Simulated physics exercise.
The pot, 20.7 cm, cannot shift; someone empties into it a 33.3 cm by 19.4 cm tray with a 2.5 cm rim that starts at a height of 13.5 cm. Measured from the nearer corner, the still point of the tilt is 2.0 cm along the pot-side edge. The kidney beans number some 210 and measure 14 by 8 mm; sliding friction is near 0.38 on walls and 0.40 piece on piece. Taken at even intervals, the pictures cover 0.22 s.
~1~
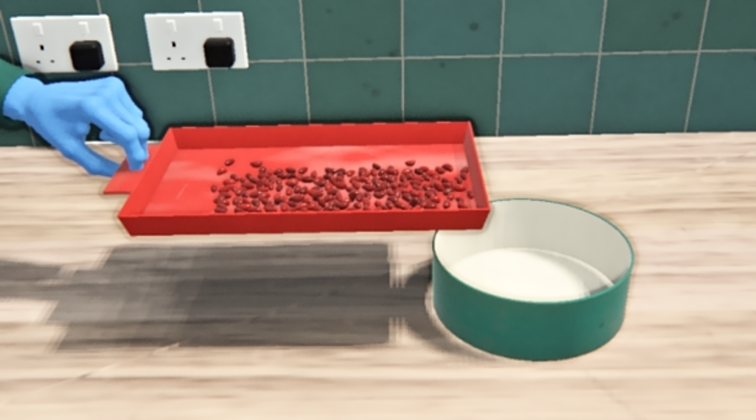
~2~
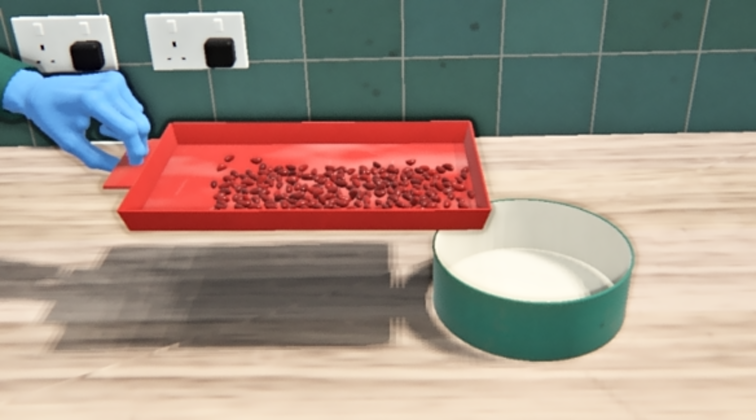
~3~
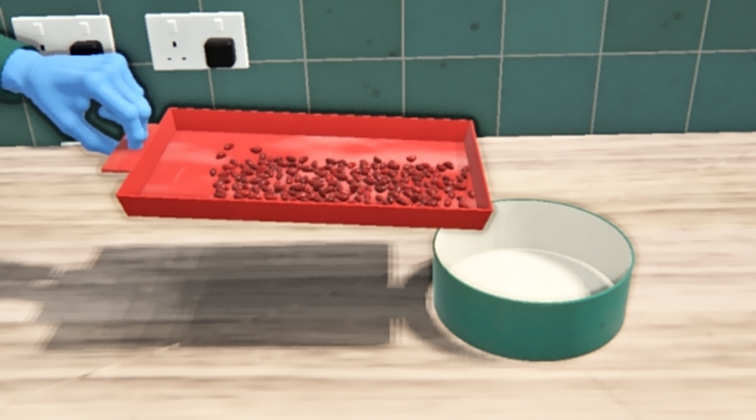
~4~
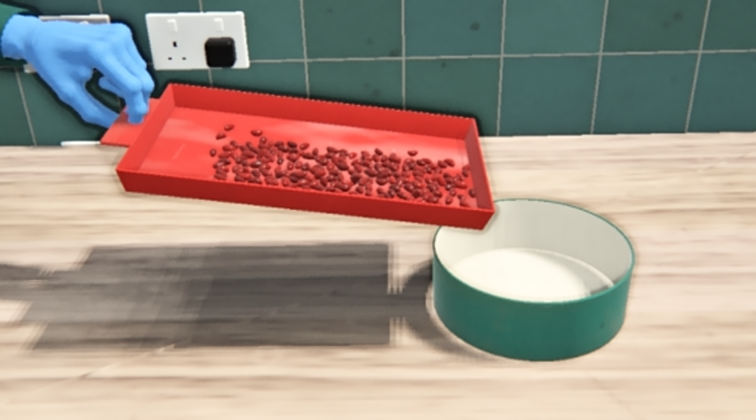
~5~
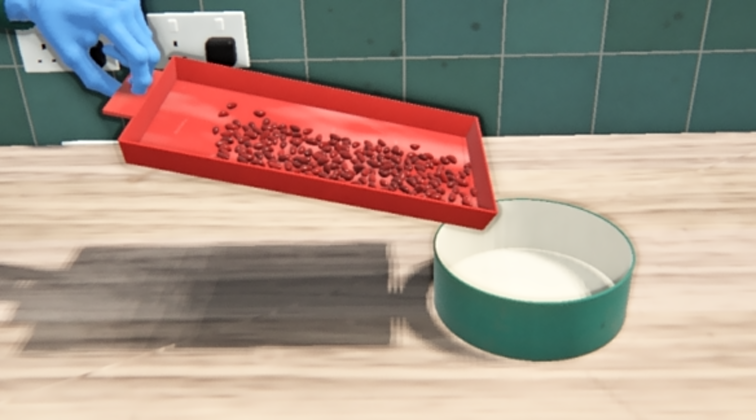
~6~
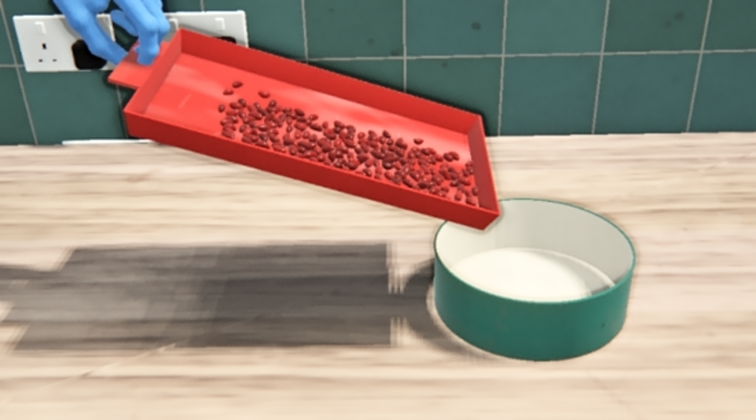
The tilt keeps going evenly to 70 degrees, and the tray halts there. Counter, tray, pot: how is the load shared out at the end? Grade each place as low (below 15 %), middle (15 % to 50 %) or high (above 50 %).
Counter - low; tray - middle; pot - high.
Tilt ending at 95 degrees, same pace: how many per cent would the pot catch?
Roughly 95 %.
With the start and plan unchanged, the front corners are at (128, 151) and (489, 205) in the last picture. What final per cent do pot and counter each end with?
The pot gets 20 and the counter 5.
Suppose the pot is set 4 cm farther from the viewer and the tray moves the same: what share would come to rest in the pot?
Then about 45 per cent.
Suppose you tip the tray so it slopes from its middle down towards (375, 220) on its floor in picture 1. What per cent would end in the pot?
Estimate: Some 25 per cent.
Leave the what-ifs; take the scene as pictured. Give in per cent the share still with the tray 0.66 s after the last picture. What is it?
Estimate: Near 40 in a hundred.
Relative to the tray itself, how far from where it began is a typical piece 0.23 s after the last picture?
I'd say close to 3 centimetres.
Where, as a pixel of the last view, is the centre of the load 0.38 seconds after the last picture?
(473, 164), roughly.
Then, 0.23 s after the last picture, tilt 45 degrees; the tray holds 100 %, the pot 0 %.
Then, 0.38 s after the last picture, tilt 62 degrees; the tray holds 100 %, the pot 0 %.
Then, 0.66 s after the last picture, tilt 70 degrees; the tray holds 40 %, the pot 50 %.
In the end, counter 5 %, tray 35 %, pot 60 %.
